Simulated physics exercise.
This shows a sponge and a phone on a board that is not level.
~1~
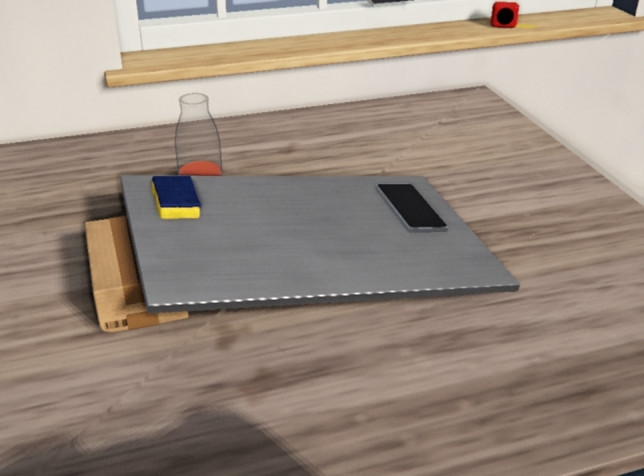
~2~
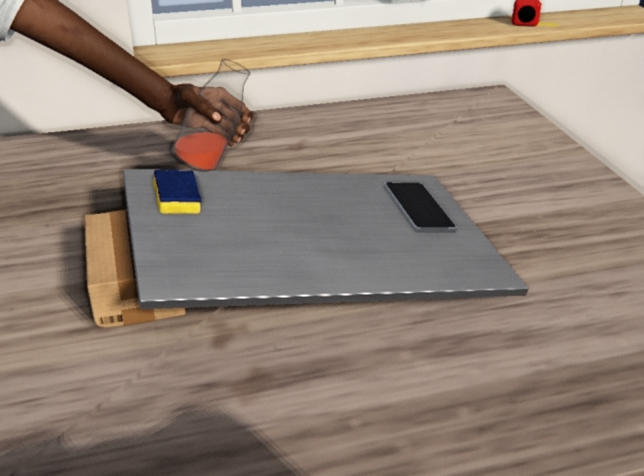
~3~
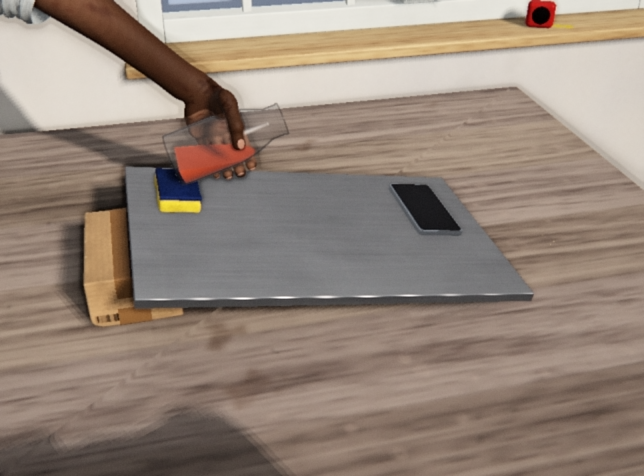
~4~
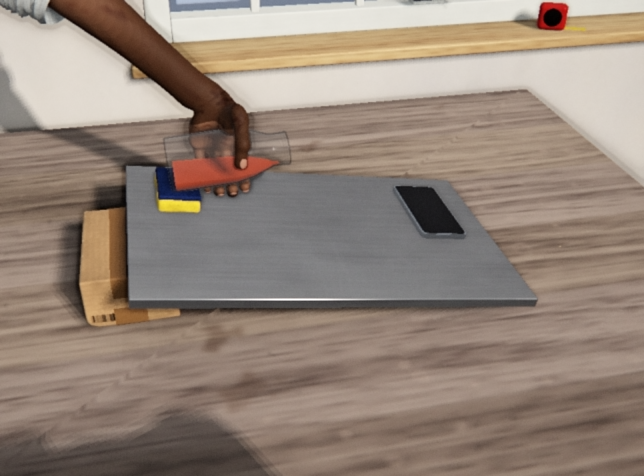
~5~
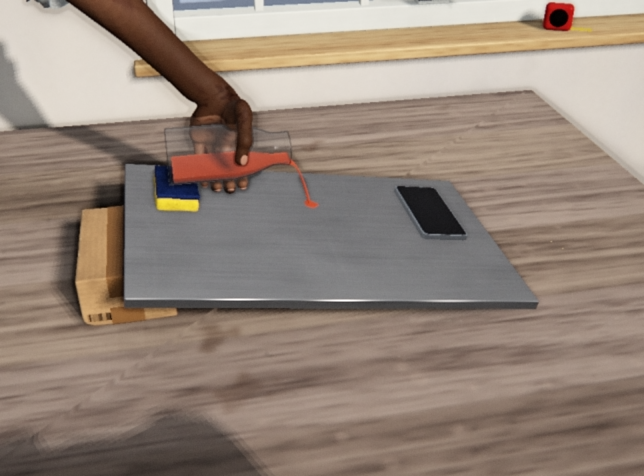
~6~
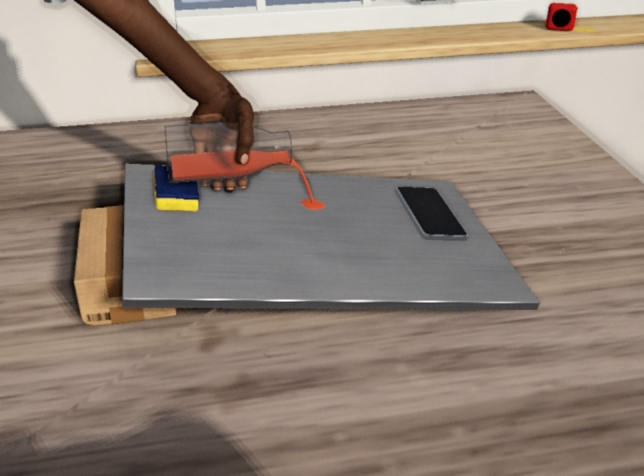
A hand lifting a glass bottle, tilting it sideways and pouring red liquid onto a grey board between a sponge and a phone.
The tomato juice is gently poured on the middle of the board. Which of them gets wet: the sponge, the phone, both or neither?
Item by item: Sponge - dry, phone - wet.
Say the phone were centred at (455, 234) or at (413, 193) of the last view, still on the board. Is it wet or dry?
Try 1 - it gets hit; try 2 - it gets hit.
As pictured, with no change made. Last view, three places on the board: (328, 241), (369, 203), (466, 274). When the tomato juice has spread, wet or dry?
First one left alone; second one got to; third one left alone.
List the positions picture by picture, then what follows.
The board slopes down to the right; milk bottle (198, 143) nearly empty; sponge (175, 198); phone (411, 207), in the first frame.
Milk bottle (215, 113) tipped 25° with all of its load; sponge (177, 192), in the second frame.
Milk bottle (231, 139) tipped 75° with all of its load; phone (424, 209), in the third frame.
The board slopes down to the right; milk bottle (231, 156) tipped 85° with all of its load; sponge (177, 190), in the fourth frame.
The first of it lands; milk bottle (231, 152) tipped 90° with all of its load; phone (430, 212), in the fifth frame.
The first of it lands; milk bottle (231, 151) tipped 90° with nearly all of its load; sponge (176, 189); phone (430, 213), in the sixth frame.
Soon after, it runs down to the right; the sponge is dry; the phone is wet.
Later, it runs down to the right and off the end; the sponge is dry; the phone is wet.
In the end, it runs down to the right and off the end; the sponge is dry; the phone is wet.
